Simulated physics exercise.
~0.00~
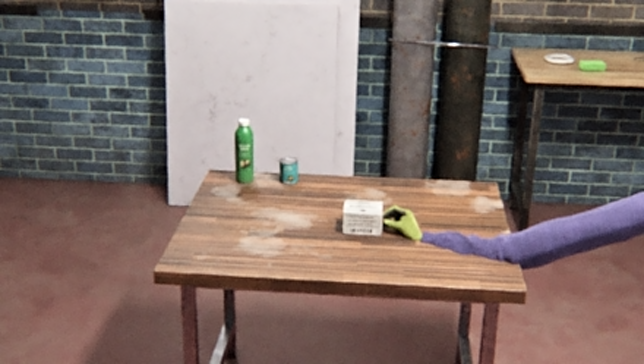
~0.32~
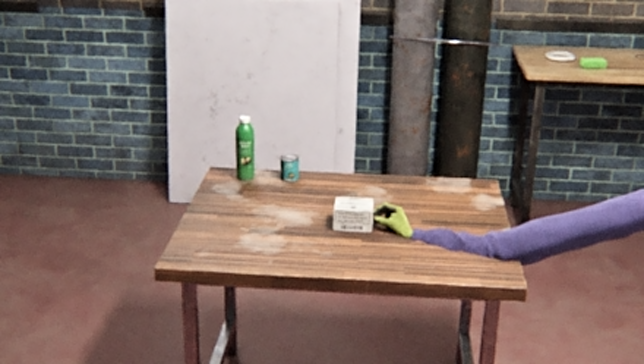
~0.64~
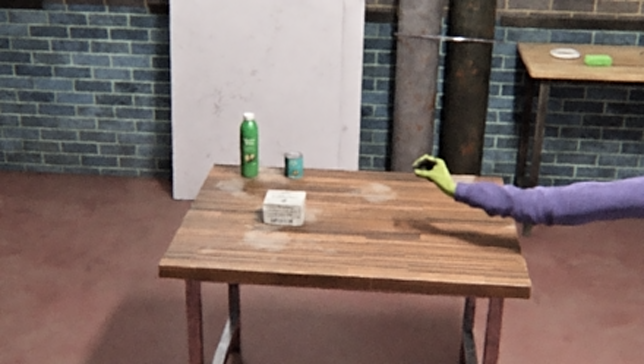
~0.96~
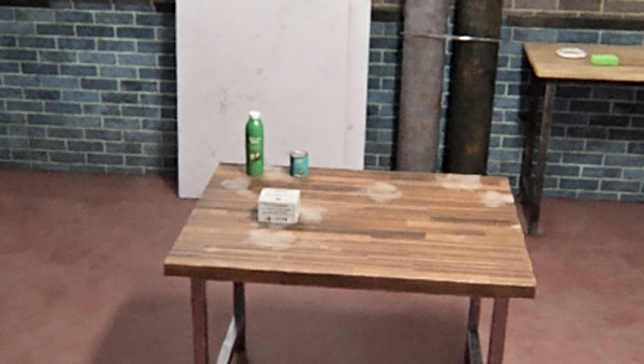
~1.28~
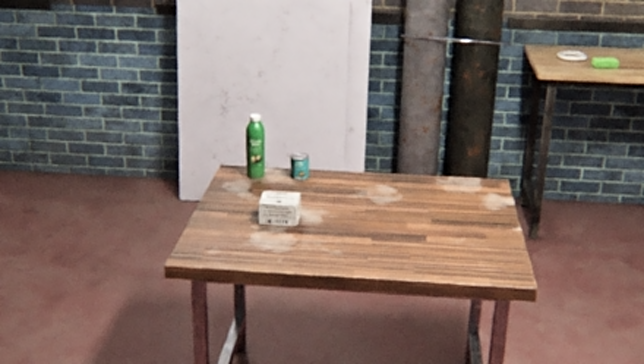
To begin with, a green-gloved hand on a purple-sleeved arm reaches in from the right and rests against a small white box on a wooden table, with a green bottle and a turquoise tin standing near the back edge. The hand pushes the box to the left across the worn tabletop. It then lets go and draws back toward the right, while the box sits farther left, in front of the bottle and tin. The arm leaves the view entirely. At the end, the white box rests on the table, and the bottle and tin stand where they were.
